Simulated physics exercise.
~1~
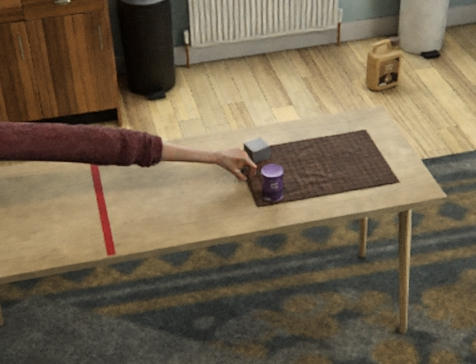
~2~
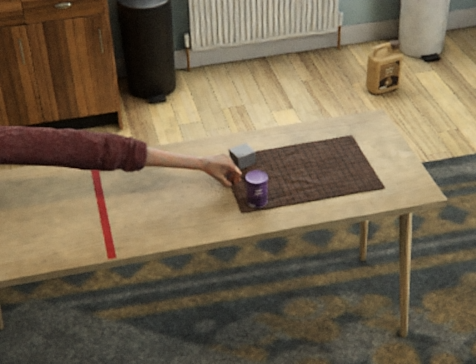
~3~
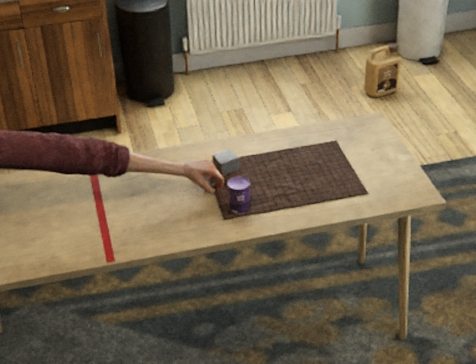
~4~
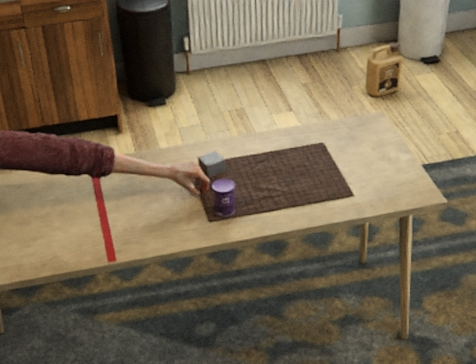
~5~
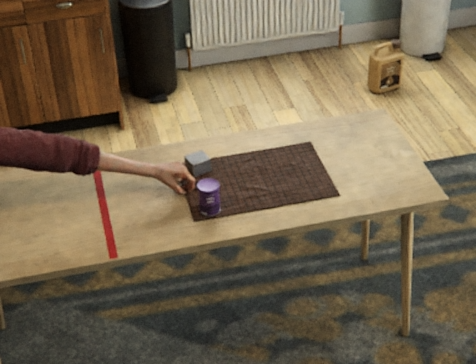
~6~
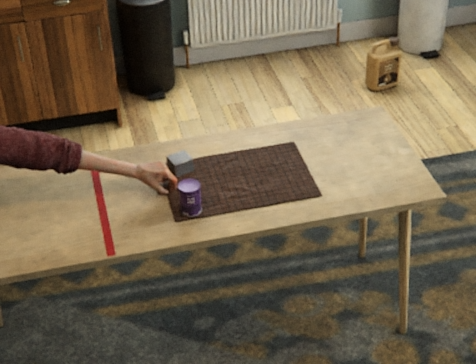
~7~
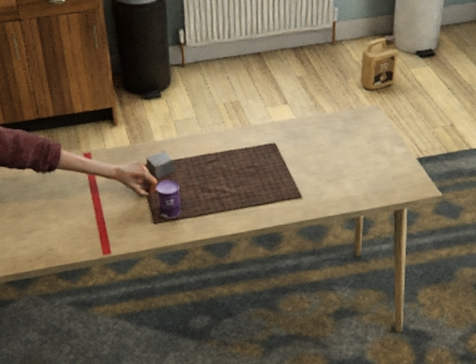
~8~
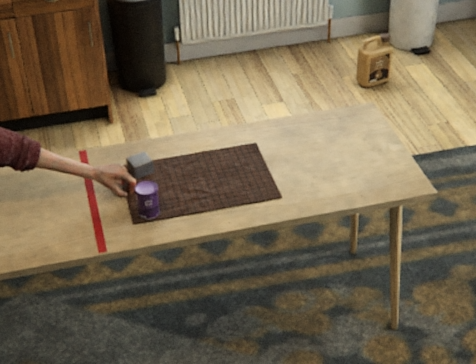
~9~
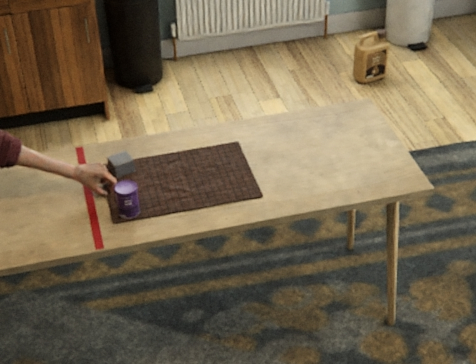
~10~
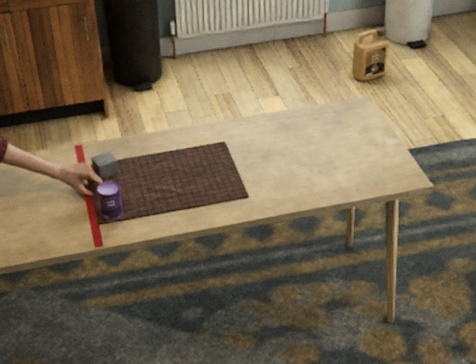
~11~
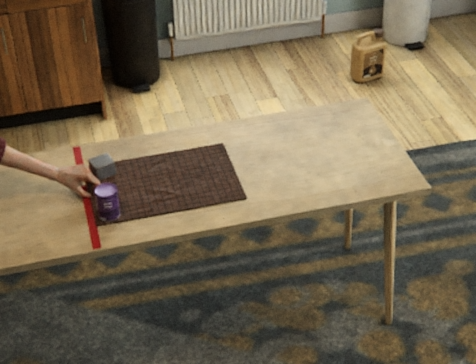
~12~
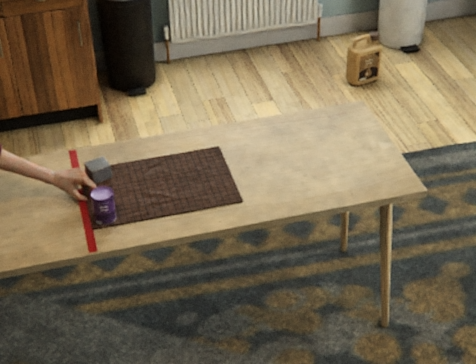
On a wooden table, a hand pulls a runner carrying a block and tin left to red tape.
